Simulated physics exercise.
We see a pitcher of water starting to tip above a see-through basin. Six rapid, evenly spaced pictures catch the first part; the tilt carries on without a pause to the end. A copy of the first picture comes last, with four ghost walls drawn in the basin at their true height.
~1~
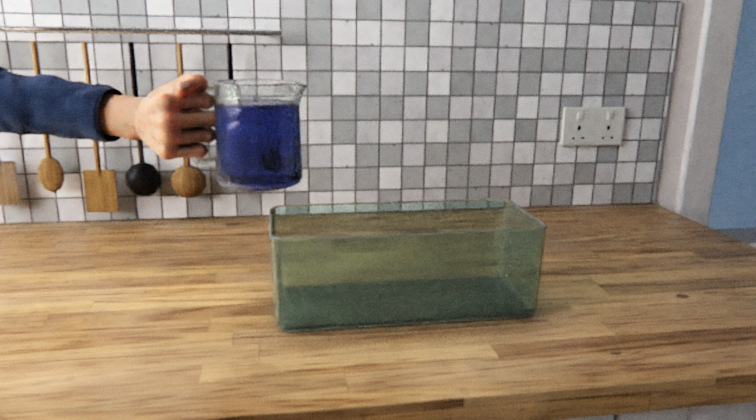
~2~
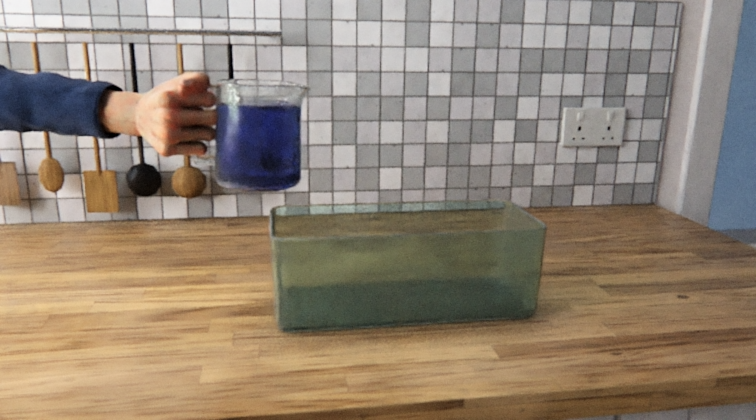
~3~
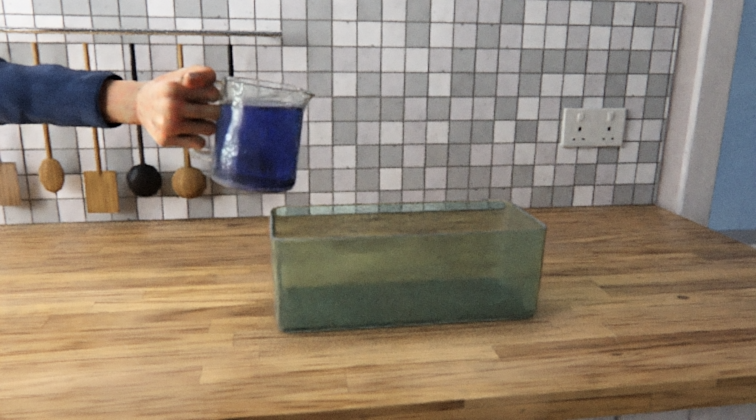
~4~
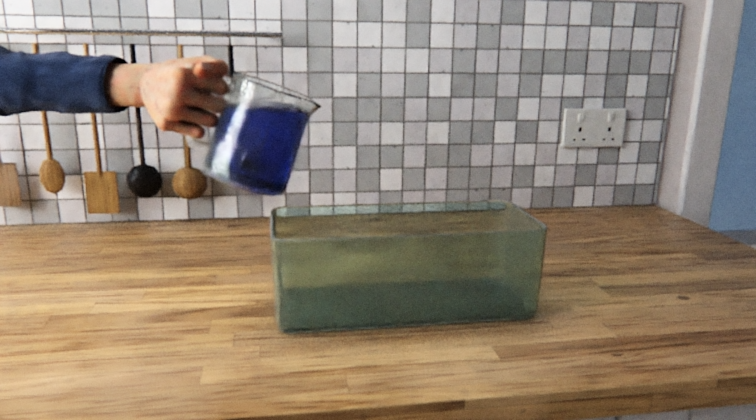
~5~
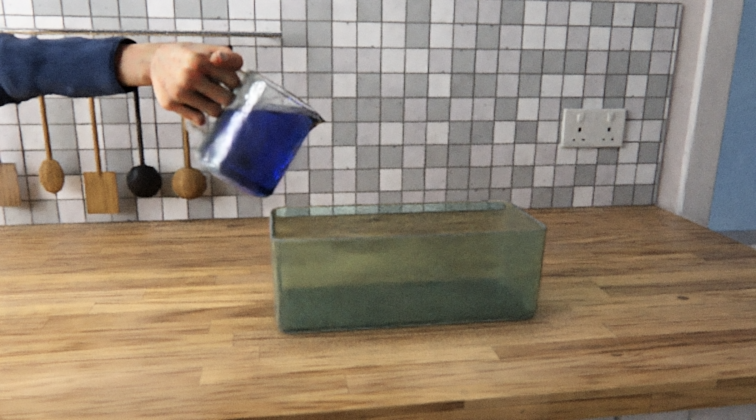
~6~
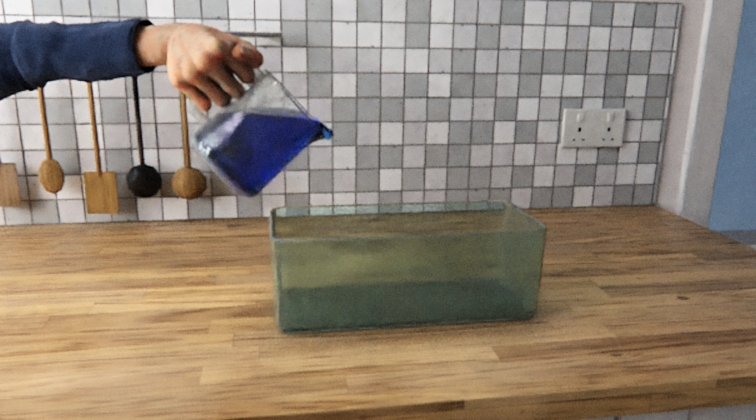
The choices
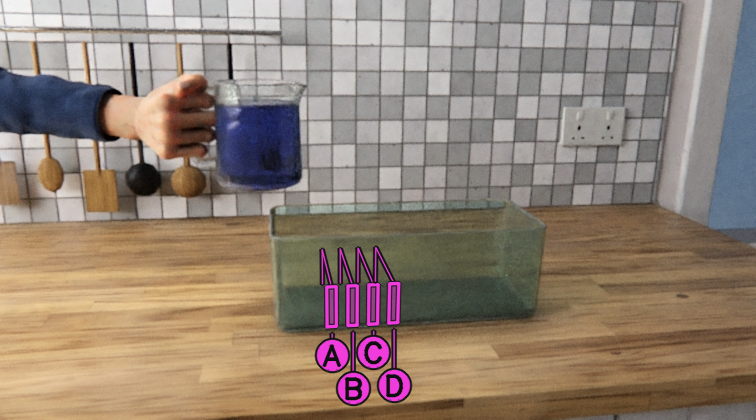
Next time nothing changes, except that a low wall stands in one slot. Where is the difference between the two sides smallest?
It is C.
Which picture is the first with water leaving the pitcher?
In picture 6.
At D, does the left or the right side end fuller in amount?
The left side.
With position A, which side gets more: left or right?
The right side.
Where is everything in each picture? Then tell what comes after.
Upright, lip at (306, 85); basin from (276, 329) to (534, 313); nothing has left yet.
Tipped about 2°, lip at (308, 87); nothing has left yet.
Tipped about 9°, lip at (313, 94); nothing has left yet.
Tipped about 19°, lip at (320, 105); nothing has left yet.
Tipped about 33°, lip at (324, 120); nothing has left yet.
Tipped about 48°, lip at (325, 137); water is over the lip, down to (325, 137).
On the marked copy, A at (332, 333); B at (353, 332); C at (373, 330); D at (394, 329).
Choosing A, about 2 % ends left of the wall and 97 % right of it.
Choosing B, about 7 % ends left of the wall and 93 % right of it.
Choosing C, about 49 % ends left of the wall and 50 % right of it.
Choosing D, about 91 % ends left of the wall and 5 % right of it; 4 % is lost outside.
